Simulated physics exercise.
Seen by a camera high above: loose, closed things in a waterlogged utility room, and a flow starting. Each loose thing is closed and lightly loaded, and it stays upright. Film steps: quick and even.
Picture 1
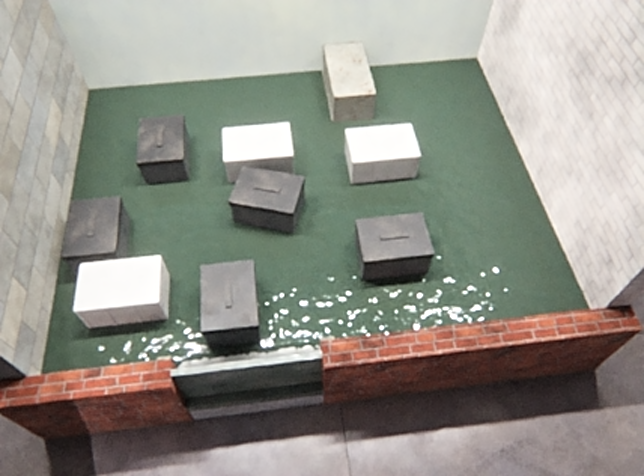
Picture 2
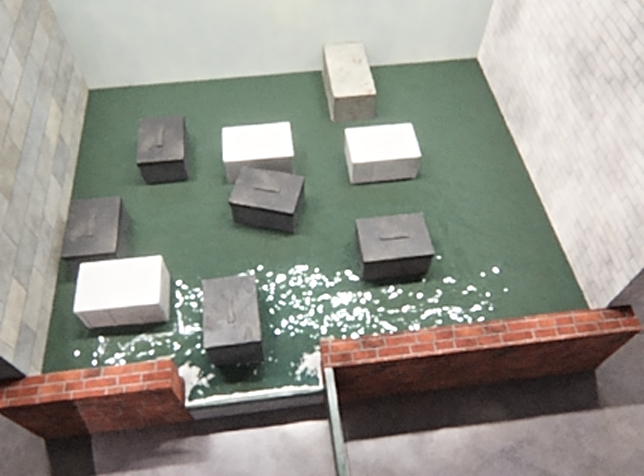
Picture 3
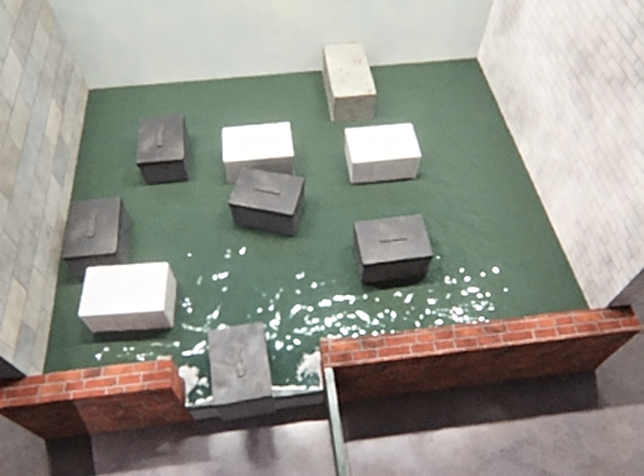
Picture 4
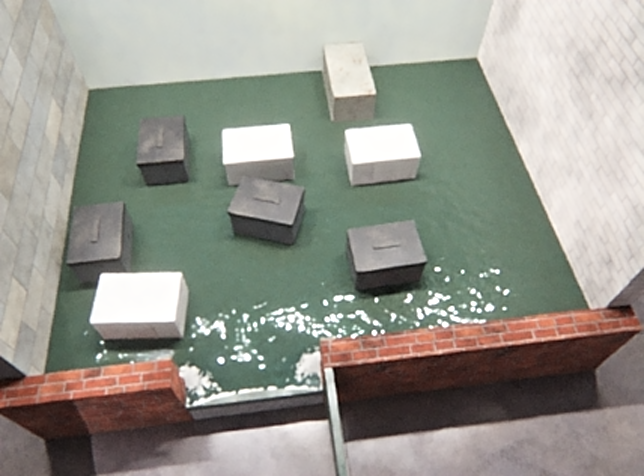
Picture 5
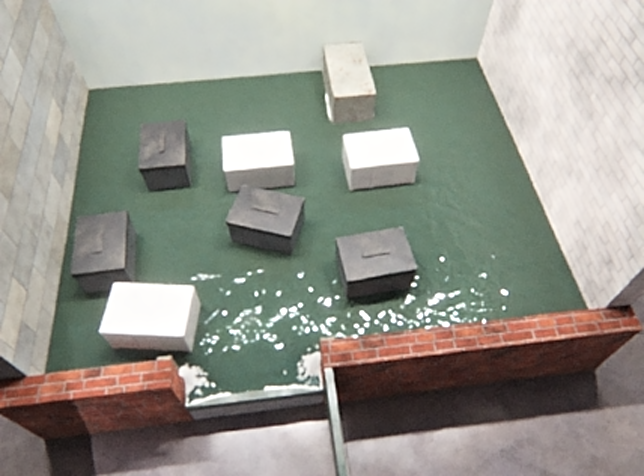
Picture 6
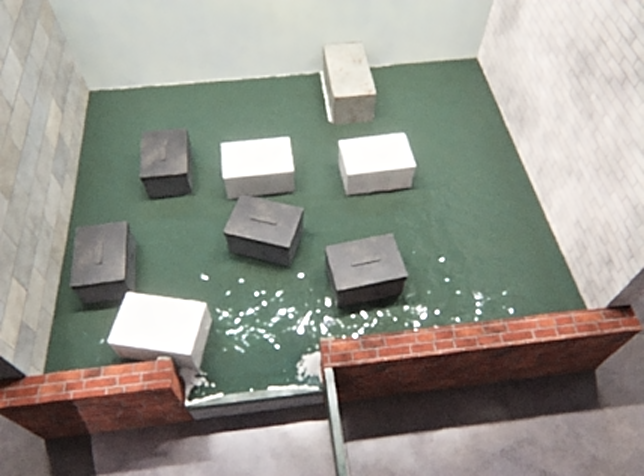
Flooded utility room with a gate swinging open in a low brick wall, a dark box passing through, others drifting closer.
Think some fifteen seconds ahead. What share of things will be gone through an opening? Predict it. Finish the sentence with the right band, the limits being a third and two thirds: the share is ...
The share is two thirds or more.
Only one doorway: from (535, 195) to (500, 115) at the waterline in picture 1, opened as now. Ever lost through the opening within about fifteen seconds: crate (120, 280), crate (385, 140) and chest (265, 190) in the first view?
Ordered result: Retained / exited / exited.
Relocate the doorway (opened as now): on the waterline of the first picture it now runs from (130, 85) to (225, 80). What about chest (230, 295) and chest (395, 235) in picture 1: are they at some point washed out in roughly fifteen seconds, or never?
In the order given, the first is never lost and the second never lost.
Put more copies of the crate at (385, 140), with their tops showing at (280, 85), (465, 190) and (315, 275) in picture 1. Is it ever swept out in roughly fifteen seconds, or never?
Here's how it goes, in order: Does not get out, then gets out, then gets out.
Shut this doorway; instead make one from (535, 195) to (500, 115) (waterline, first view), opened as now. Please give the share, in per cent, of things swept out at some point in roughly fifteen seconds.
It works out at some 50 per cent of the things.
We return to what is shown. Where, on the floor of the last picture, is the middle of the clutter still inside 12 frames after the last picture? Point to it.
Their centre sits close to (232, 273) on the floor of the last picture.
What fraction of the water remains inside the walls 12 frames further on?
I'd say close to 70 percent.
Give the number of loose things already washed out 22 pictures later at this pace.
I make it 6.
A moment on, 1 of 8 are out; 7 afloat.
Next, 4 of 8 are out; 4 afloat.
Later, 6 of 8 are out; 2 afloat.
In the end, 8 of 8 are out; 0 afloat.
